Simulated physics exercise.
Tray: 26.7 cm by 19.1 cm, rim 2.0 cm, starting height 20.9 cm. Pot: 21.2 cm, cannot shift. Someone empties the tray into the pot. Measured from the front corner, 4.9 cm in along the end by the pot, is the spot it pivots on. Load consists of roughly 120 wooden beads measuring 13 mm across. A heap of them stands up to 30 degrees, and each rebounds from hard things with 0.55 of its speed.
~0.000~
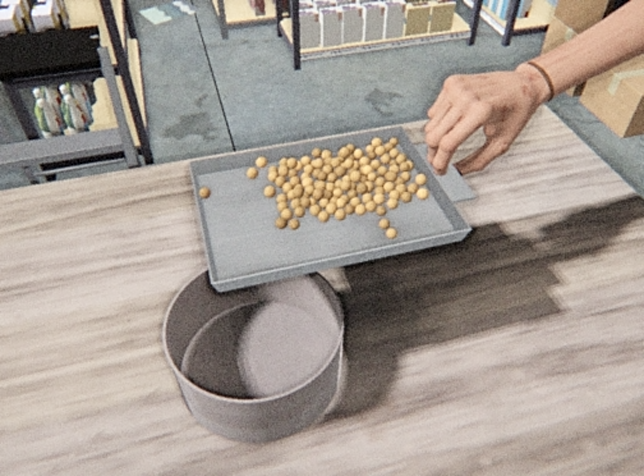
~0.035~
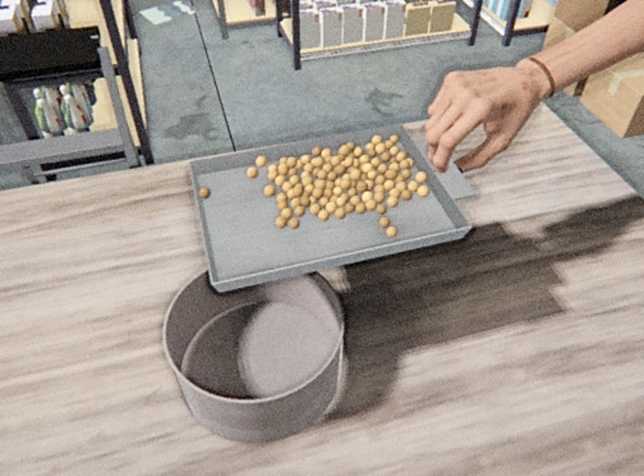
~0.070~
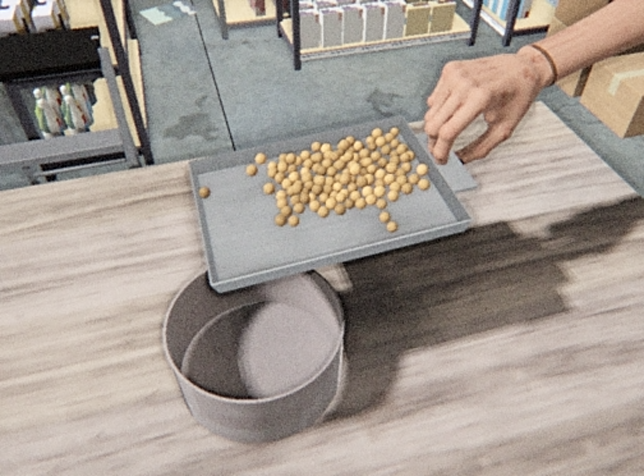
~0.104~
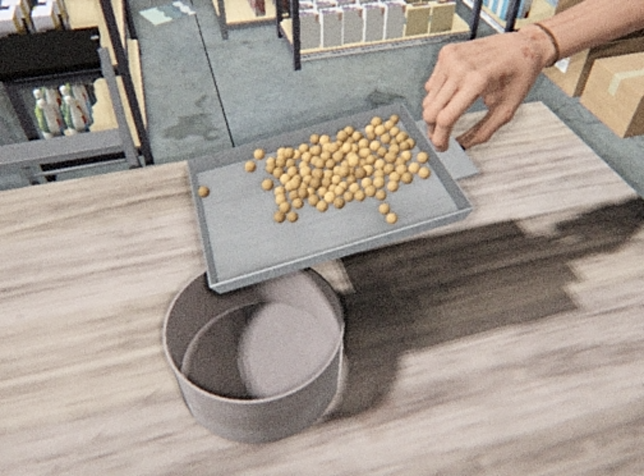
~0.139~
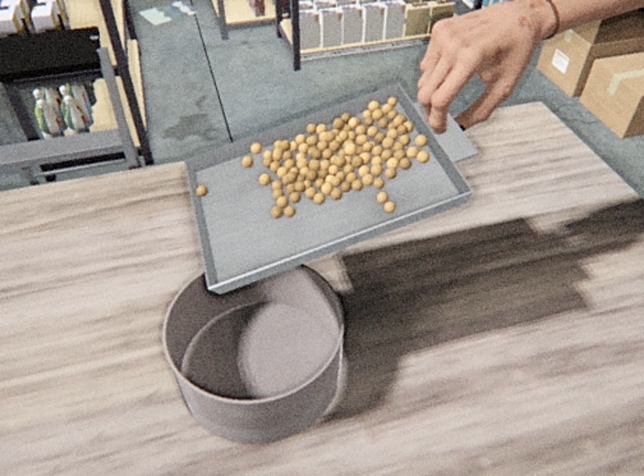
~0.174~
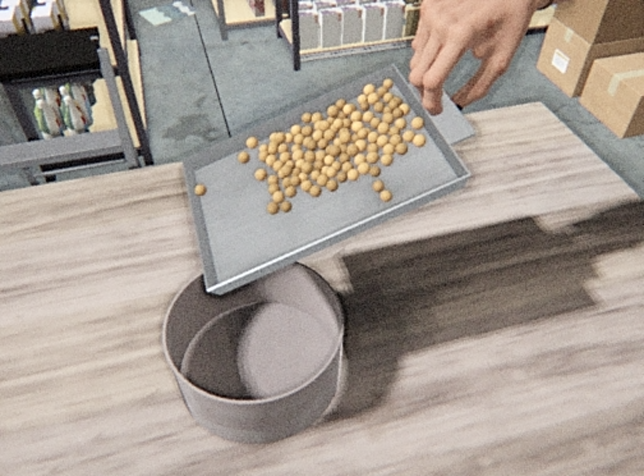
The footage shows a hand at the right holding a shallow grey tray of round wooden beads above a round pot on a wooden table, then raising the tray's right side so it slopes down toward the left front corner.
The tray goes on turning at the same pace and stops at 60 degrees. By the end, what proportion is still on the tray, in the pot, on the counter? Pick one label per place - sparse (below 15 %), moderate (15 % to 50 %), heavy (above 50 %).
Left on the tray: Moderate; pot: Sparse; counter: Heavy.
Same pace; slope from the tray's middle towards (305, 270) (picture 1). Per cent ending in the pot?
Estimate: Near 35 per cent.
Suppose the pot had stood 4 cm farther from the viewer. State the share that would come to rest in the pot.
Near 5 per cent in that case.
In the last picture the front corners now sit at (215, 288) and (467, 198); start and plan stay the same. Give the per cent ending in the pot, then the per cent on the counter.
Pot 20 % / counter 50 %.
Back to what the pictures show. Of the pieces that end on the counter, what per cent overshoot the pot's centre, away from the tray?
Some 100 per cent.
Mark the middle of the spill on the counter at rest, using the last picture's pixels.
Roughly at pixel (70, 428) in the last view.
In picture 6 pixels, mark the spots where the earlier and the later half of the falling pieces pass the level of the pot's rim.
I'd mark about (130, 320) for the first half, then (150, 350) for the second.
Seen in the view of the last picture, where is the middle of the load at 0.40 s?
Load centre, approx.: (243, 136) px.
After 0.31 s, tilt 42 degrees; the tray holds 100 %, the pot 0 %.
After 0.40 s, tilt 56 degrees; the tray holds 100 %, the pot 0 %.
Then, at 0.63 s, tilt 60 degrees; the tray holds 50 %, the pot 0 %.
By 2.1 s all is still; tray 35 %, pot 5 %, counter 60 %.
